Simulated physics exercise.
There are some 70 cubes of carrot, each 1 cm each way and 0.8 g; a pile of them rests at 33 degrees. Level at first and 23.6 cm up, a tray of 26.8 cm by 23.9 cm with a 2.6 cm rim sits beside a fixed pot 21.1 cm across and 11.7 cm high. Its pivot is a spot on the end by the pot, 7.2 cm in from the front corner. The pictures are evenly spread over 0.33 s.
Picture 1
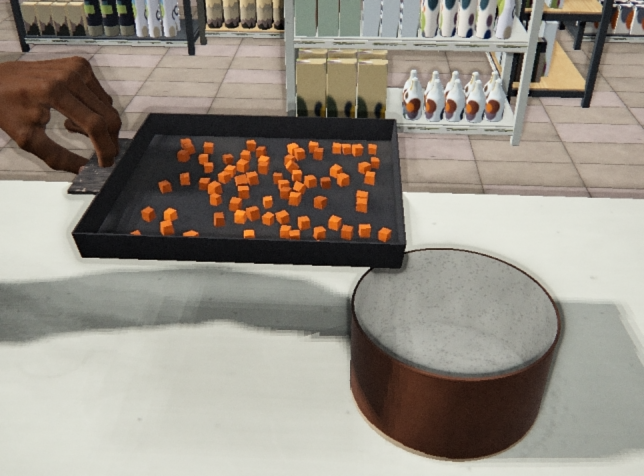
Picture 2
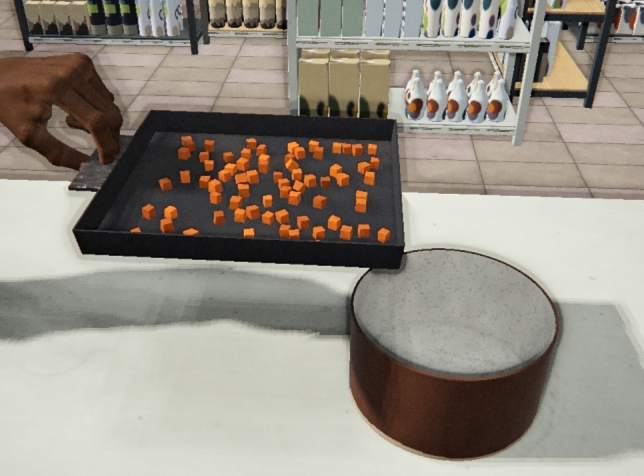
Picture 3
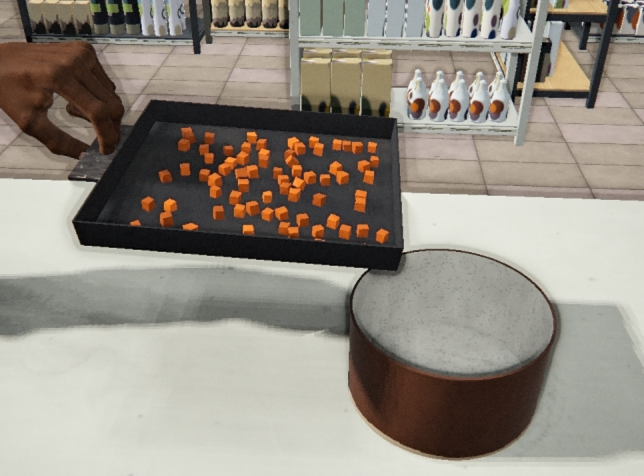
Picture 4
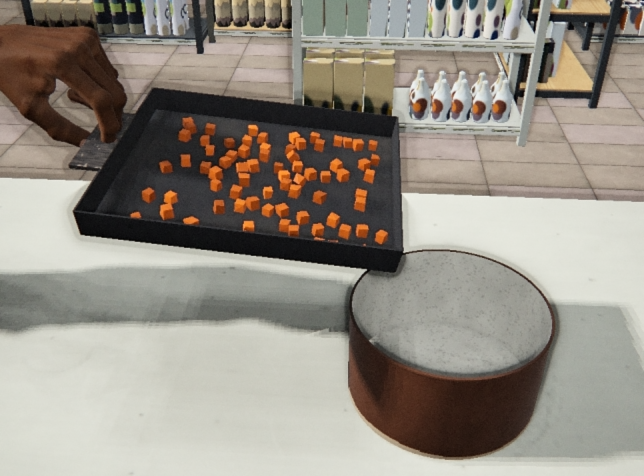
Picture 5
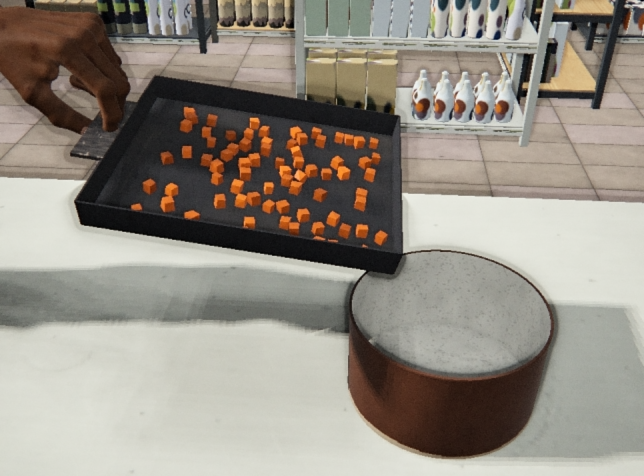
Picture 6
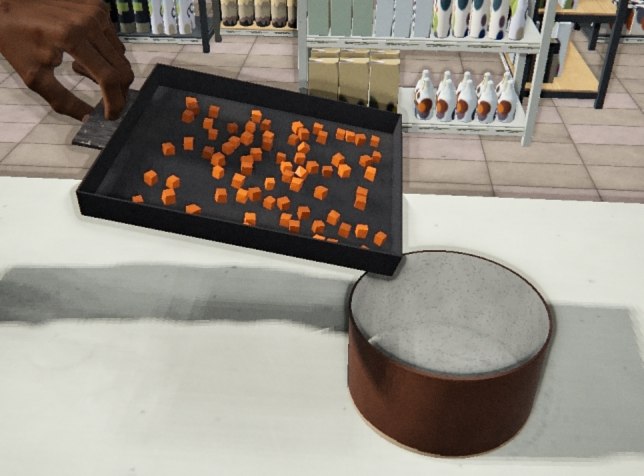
A black tray scattered with small orange carrot cubes starts out level above a white counter, held at its left end by a hand. The hand slowly raises that end, tilting the tray gently down toward the brown pot at right, while the cubes keep their places on it.
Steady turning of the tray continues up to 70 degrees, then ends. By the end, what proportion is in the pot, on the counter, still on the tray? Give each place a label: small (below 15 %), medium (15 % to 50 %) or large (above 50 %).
Shares by place: Pot small, counter small, tray large.
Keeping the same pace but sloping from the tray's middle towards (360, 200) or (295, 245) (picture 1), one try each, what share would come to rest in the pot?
I'd put it at roughly 10 per cent for the first tilt and roughly 0 per cent for the second.
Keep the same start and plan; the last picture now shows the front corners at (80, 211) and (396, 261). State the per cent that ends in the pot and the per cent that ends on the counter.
The pot gets 0 and the counter 20.
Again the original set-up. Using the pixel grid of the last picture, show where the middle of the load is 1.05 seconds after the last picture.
My estimate is roughly (390, 227).
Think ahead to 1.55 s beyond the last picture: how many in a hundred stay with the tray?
It's roughly 90 percent.
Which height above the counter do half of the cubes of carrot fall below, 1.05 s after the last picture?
Roughly 26 centimetres.
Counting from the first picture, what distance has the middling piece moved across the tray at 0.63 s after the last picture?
By then it sits near 5 cm from where it began.
Then, 0.63 s after the last picture, tilt 39 degrees; the tray holds 100 %, the pot 0 %.
Then, 1.05 s after the last picture, tilt 57 degrees; the tray holds 95 %, the pot 0 %.
Then, 1.55 s after the last picture, tilt 70 degrees; the tray holds 90 %, the pot 0 %.
In the end, pot 0 %, counter 10 %, tray 90 %.
